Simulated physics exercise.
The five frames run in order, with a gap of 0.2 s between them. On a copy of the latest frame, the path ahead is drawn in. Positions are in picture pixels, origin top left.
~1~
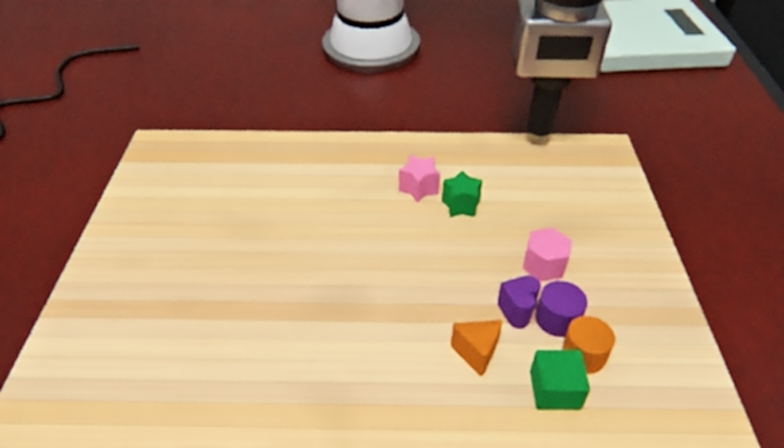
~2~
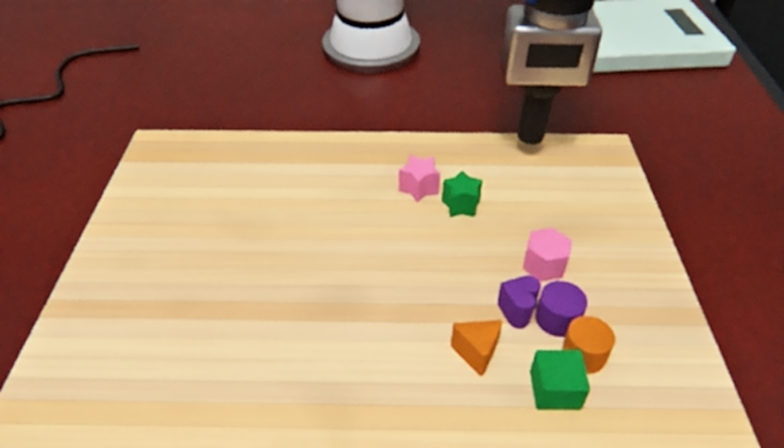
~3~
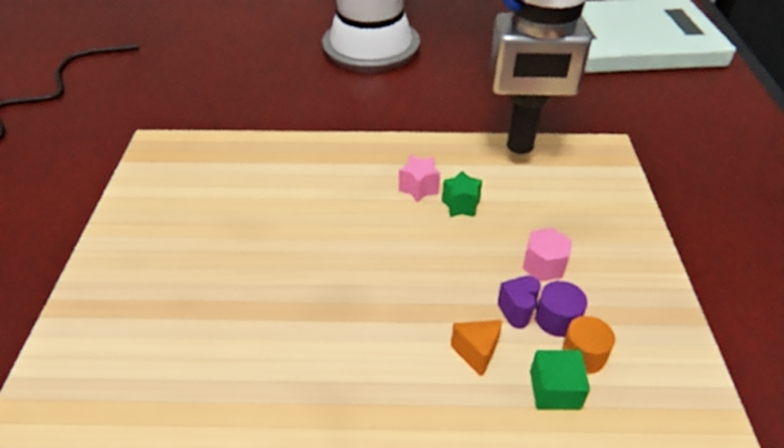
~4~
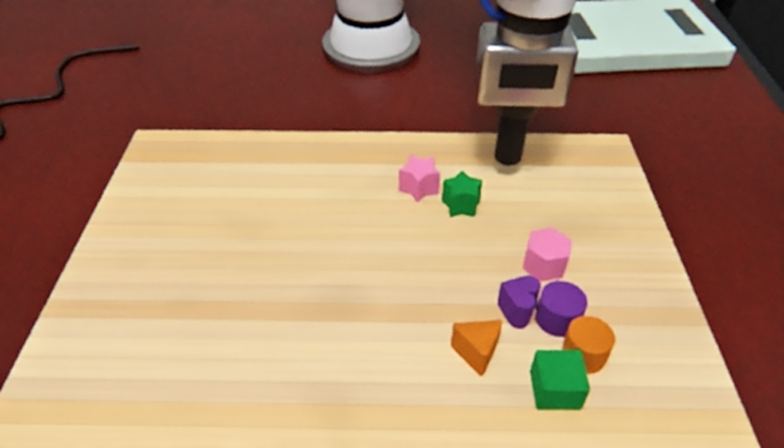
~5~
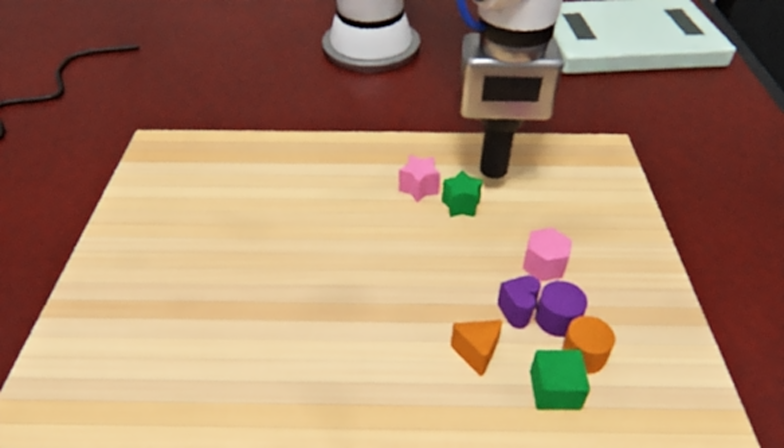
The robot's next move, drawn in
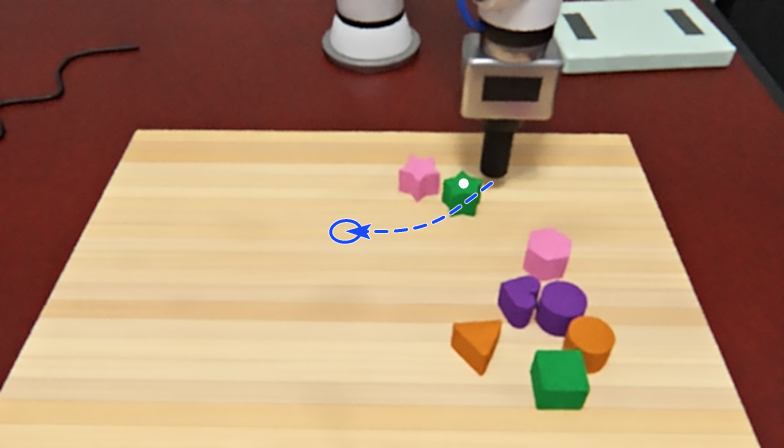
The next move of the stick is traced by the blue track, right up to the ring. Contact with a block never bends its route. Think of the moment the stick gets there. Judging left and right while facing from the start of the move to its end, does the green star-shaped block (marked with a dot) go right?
No, that is not how it ends up.
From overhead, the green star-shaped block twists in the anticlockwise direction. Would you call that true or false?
This is true.
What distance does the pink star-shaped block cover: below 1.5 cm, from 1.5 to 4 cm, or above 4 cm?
The move is short, under 1.5 cm.
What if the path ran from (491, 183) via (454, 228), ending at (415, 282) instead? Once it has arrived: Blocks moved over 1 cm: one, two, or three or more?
Counting only shifts above 1 cm, I get one block.
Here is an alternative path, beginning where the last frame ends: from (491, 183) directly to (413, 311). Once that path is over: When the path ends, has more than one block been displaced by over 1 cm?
No.
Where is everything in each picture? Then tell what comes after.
In the first picture, tip of the stick (540, 129), middles of tops, pink star-shaped block (420, 166), green star-shaped block (464, 183).
In the second picture, stick (531, 137), nothing pushed.
In the third picture, stick (520, 146), nothing pushed.
In the fourth picture, stick (508, 157), nothing pushed.
In the fifth picture, stick (494, 170), pink star-shaped block (420, 166), green star-shaped block (464, 183).
The line goes from (491, 183) via (455, 210) and (405, 230), ending at (346, 231); the dot is on the green star-shaped block.
What follows on the original path. One third of the way, stick (456, 197); green star-shaped block (438, 203).
Two thirds of the way, stick (405, 217); green star-shaped block (394, 228), turned 15° anticlockwise.
At the end, stick (345, 218); pink star-shaped block unmoved; green star-shaped block (383, 232), turned 50° anticlockwise.
